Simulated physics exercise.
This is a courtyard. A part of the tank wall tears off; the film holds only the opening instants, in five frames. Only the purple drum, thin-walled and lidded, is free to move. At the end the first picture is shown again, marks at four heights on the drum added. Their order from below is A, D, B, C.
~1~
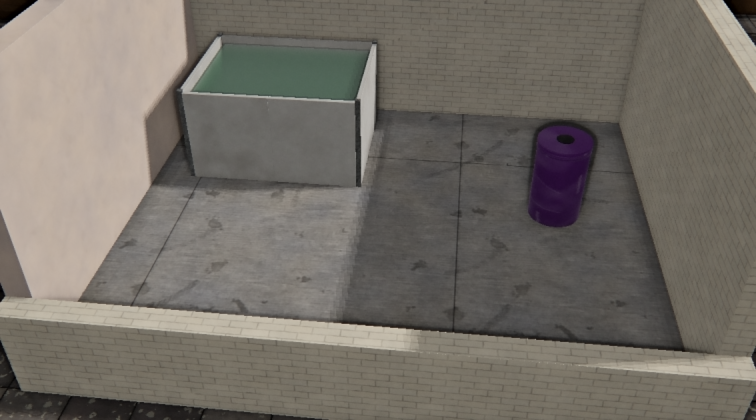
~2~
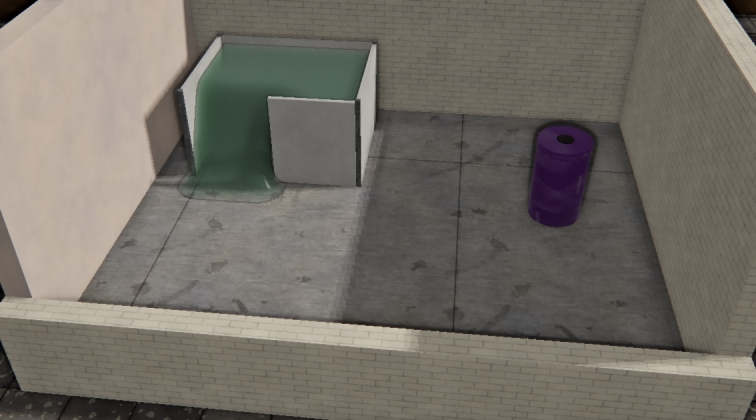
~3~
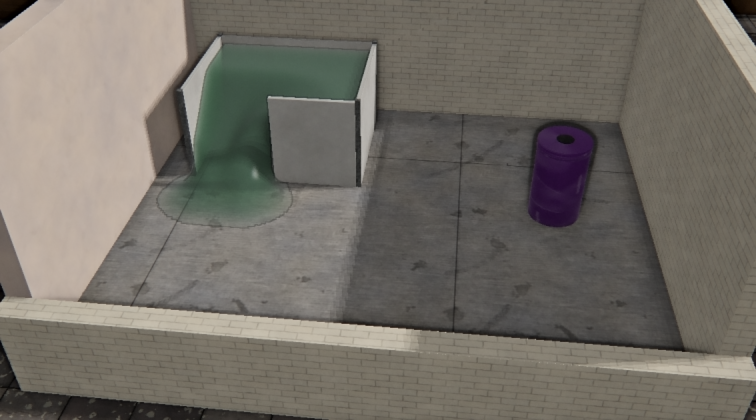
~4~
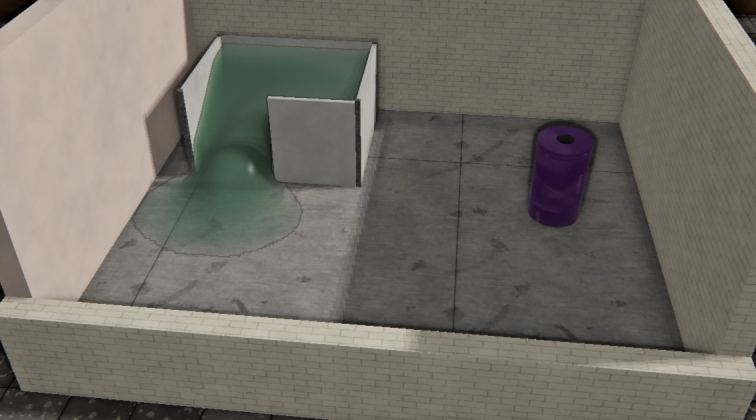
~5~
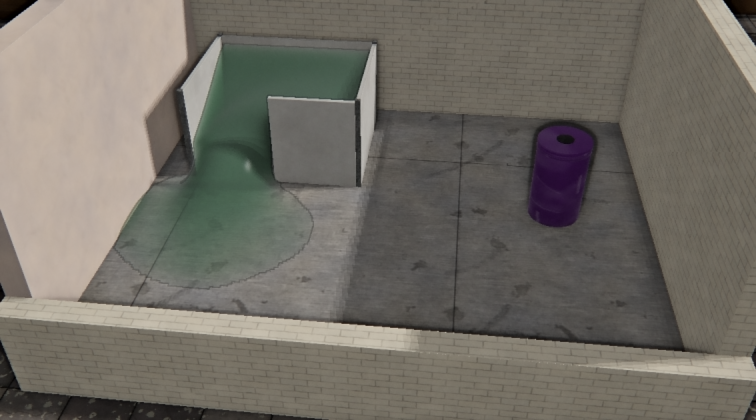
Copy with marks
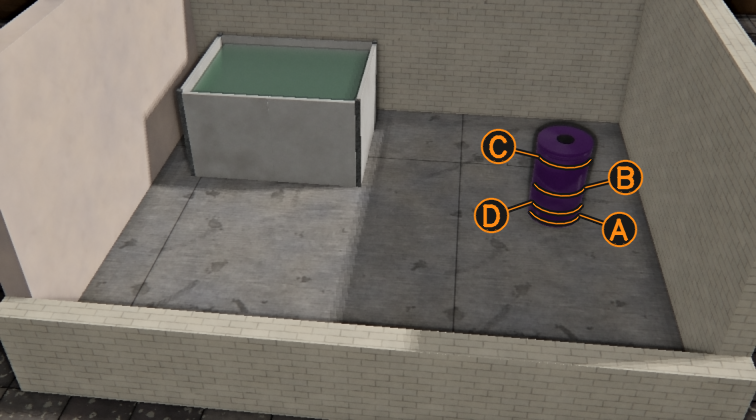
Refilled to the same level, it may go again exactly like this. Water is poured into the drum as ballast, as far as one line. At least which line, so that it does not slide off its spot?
Choose B.
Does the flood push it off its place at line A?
Yes, that goes wrong.
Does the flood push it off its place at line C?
No, that is safe.
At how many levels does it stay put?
Two of them.
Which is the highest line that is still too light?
Here it is line D.
On the marked copy, A at (556, 223); B at (561, 195); C at (566, 167); D at (558, 213); from the bottom up A, D, B, C.
Choosing A, it is pushed about 5 times its own width away.
Choosing B, it does not move.
Choosing C, it does not move.
Choosing D, it is pushed about half its own width away.
